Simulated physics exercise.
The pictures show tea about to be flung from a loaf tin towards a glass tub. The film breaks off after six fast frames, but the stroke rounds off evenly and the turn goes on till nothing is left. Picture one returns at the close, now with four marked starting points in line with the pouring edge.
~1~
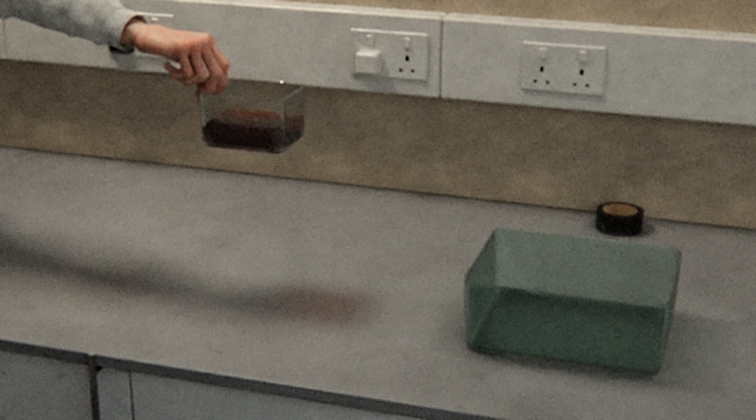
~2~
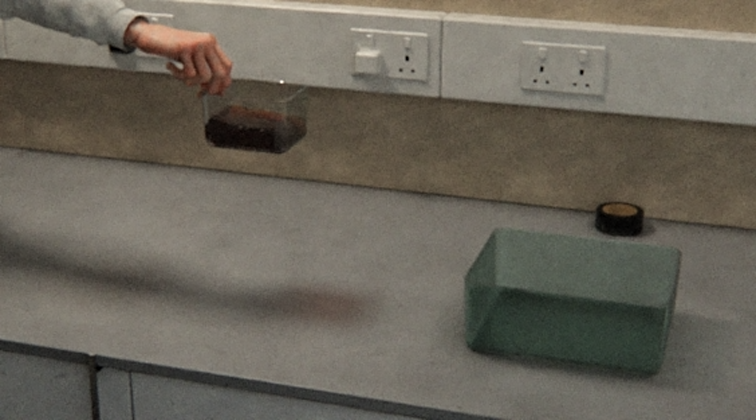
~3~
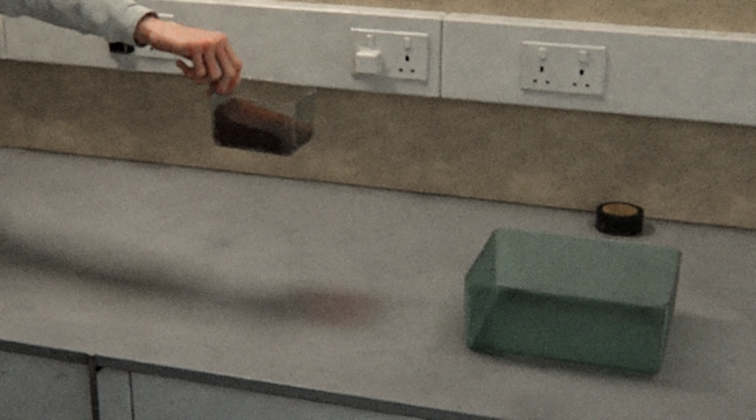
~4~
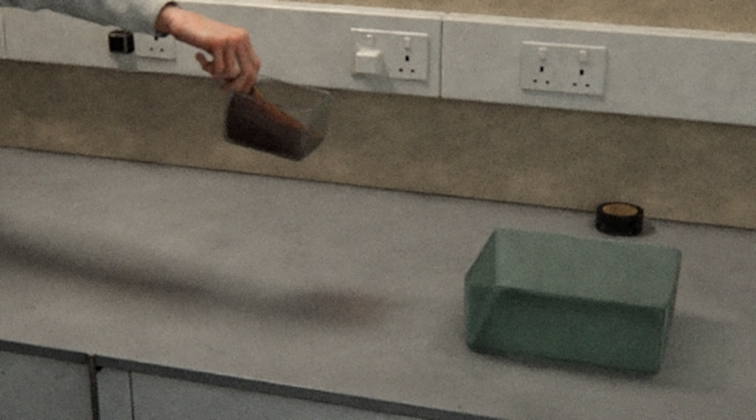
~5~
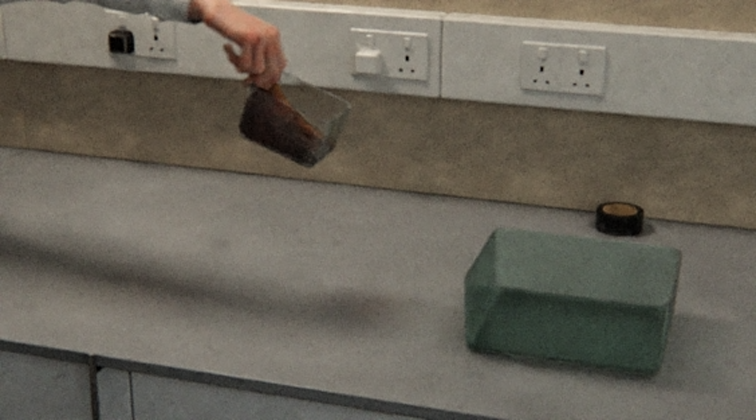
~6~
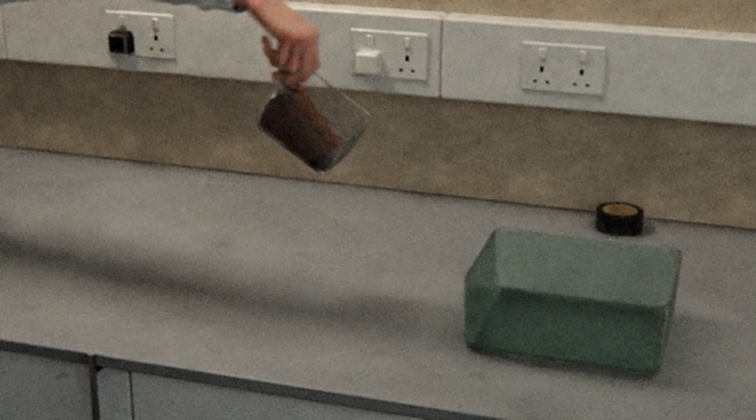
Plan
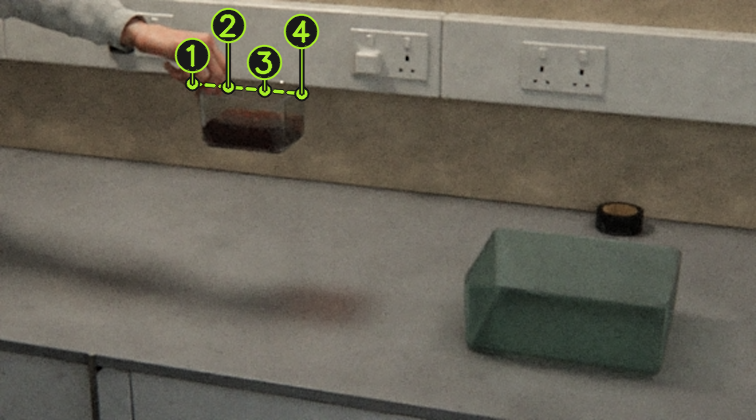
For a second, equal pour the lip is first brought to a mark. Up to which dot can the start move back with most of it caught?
That is place 2.
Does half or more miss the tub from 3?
No, that is safe.
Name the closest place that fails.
The answer is 1.
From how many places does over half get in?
Three of them.
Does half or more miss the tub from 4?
No, not at all.
On the marked copy, 1 at (192, 83); 2 at (228, 87); 3 at (264, 90); 4 at (301, 93).
For place 1, about 18 % lands in the tub, 77 % falls short and 5 % goes beside or beyond.
For place 2, about 71 % lands in the tub, 18 % falls short and 11 % goes beside or beyond.
For place 3, about 74 % lands in the tub, 9 % falls short and 17 % goes beside or beyond.
For place 4, about 85 % lands in the tub, 7 % falls short and 7 % goes beside or beyond.
